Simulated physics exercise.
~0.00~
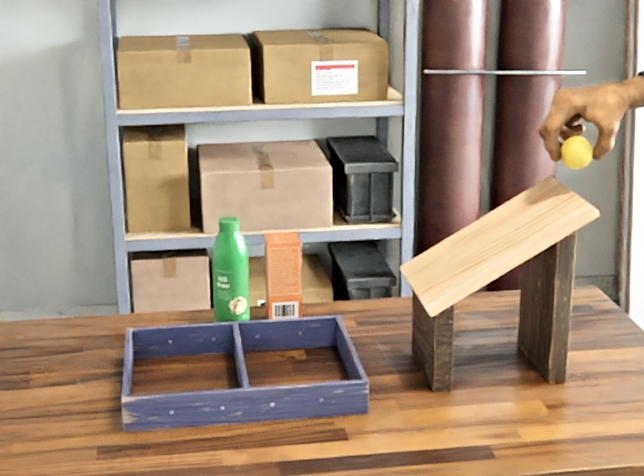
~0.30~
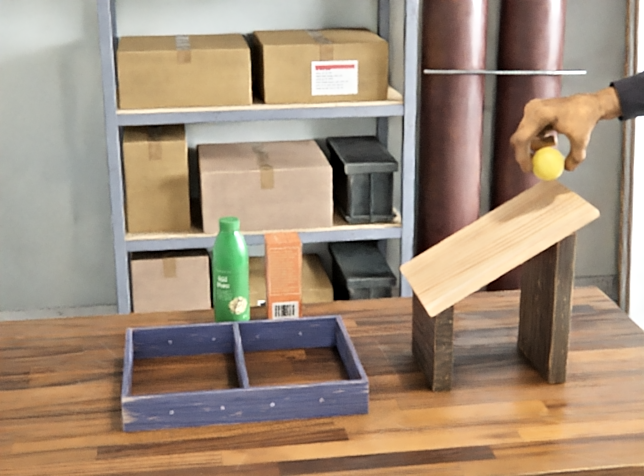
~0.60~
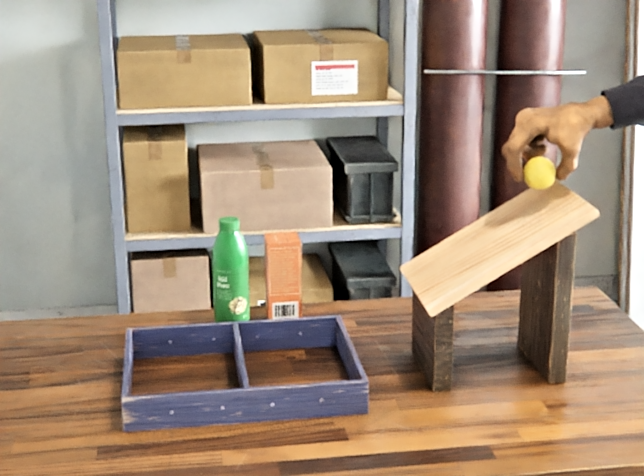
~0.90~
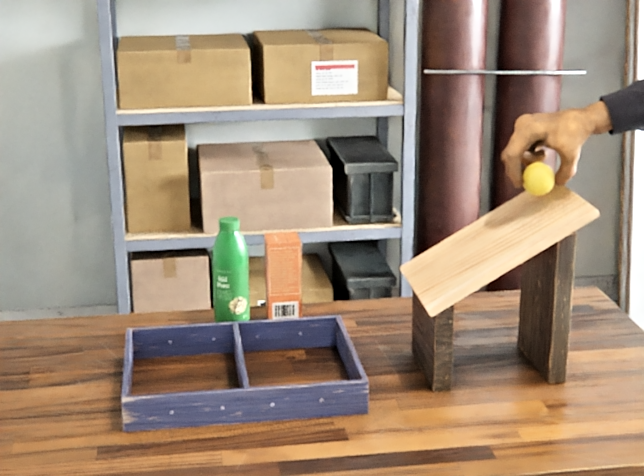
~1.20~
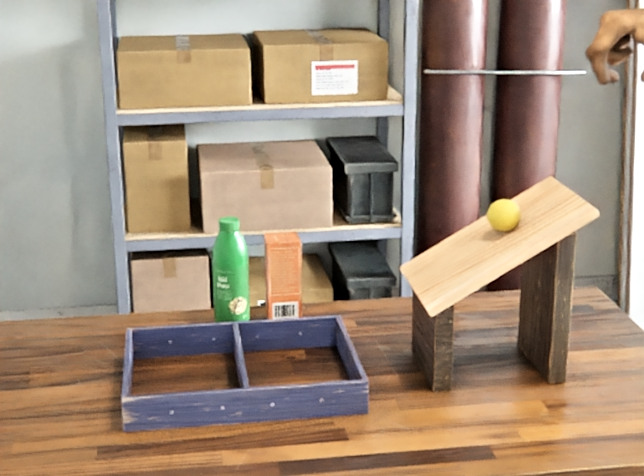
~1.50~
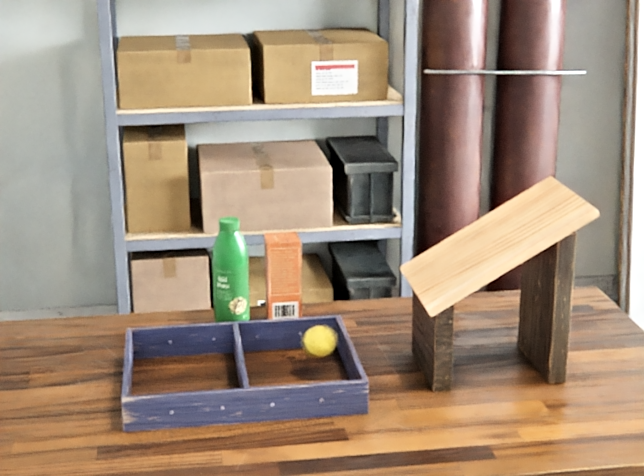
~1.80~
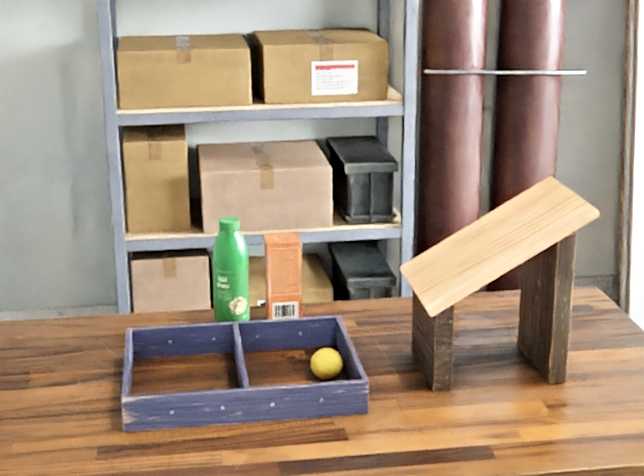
A pale wooden board slopes down to the left on two dark supports at the right of a wooden tabletop, seen from the front by a still camera. To its left sits an open blue tray with two bays, a green bottle and an orange carton standing behind it, and shelves of boxes beyond. A hand holding a yellow lemon moves left and lowers it toward the upper part of the board. The hand lets go and draws back to the right as the lemon moves down the slope. The lemon leaves the board, drops into the tray's right bay and ends up there, while the bottle and carton stay in place.
